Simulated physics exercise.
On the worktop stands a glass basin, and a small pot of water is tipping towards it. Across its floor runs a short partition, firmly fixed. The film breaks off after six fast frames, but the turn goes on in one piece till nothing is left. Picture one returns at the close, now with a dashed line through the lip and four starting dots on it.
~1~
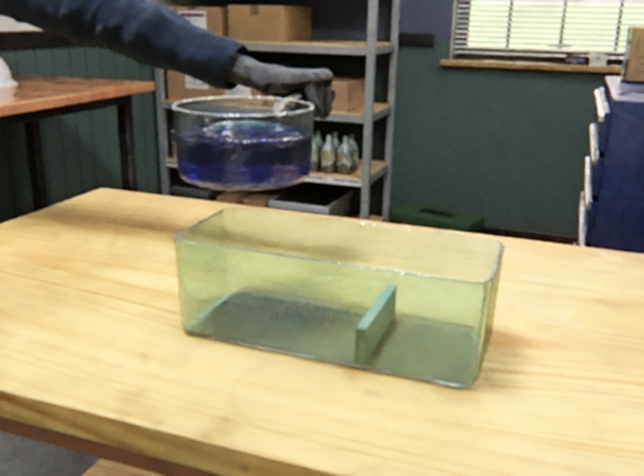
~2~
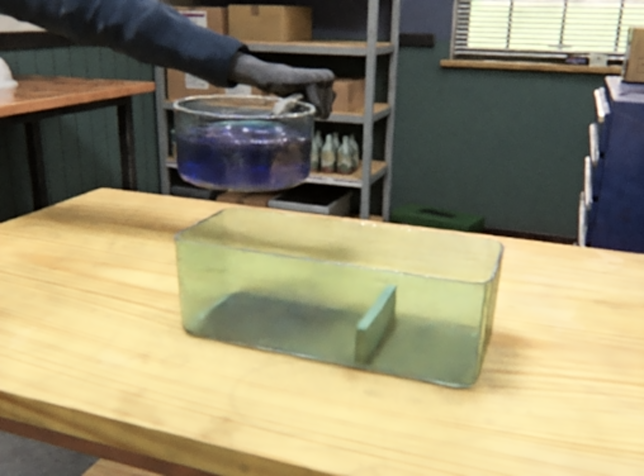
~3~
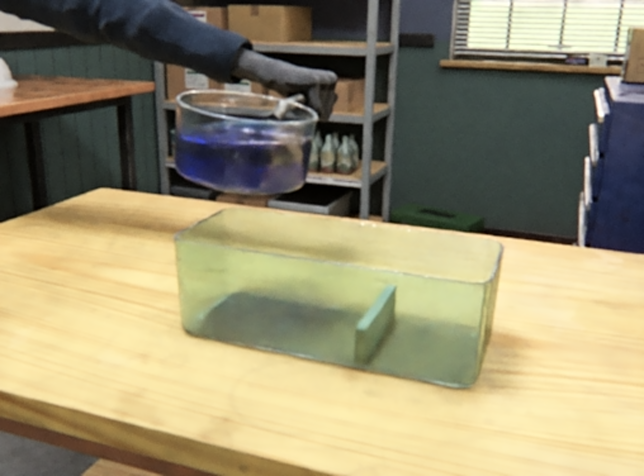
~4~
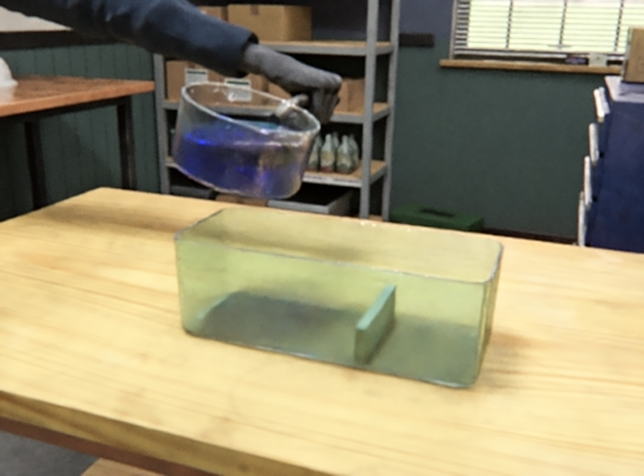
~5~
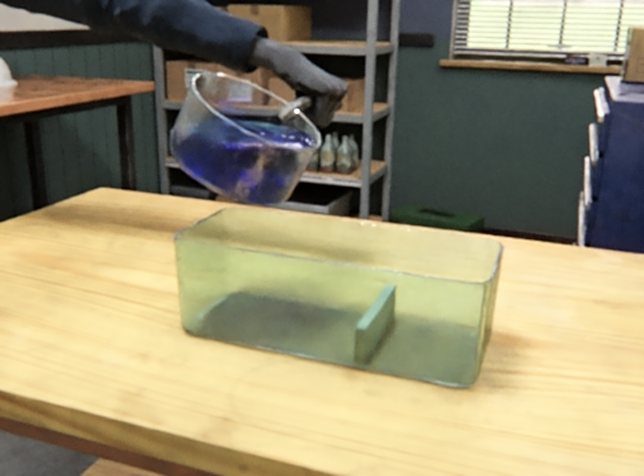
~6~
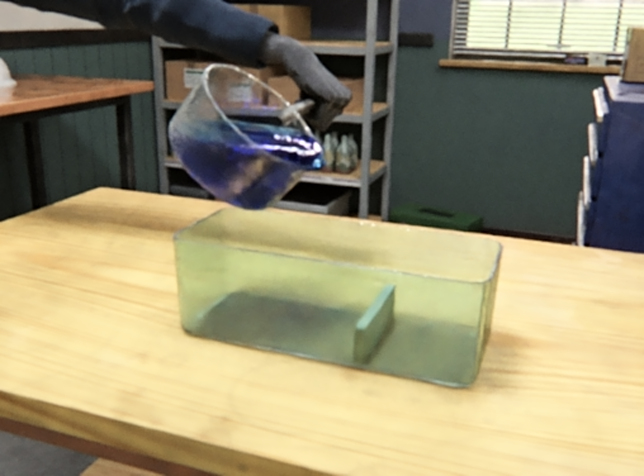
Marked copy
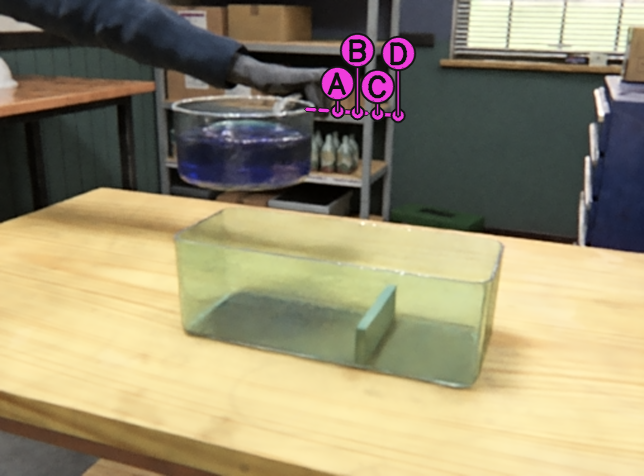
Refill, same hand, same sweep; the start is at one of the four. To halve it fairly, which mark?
Best: B.
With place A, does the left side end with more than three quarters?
No.
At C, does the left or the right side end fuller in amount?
The right side.
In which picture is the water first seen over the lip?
Picture 6.
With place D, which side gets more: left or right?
The right one.
On the marked copy, A at (337, 111); B at (357, 112); C at (377, 114); D at (398, 115).
For place A, about 66 % ends left of the wall and 32 % right of it.
For place B, about 53 % ends left of the wall and 46 % right of it.
For place C, about 33 % ends left of the wall and 66 % right of it.
For place D, about 17 % ends left of the wall and 82 % right of it.
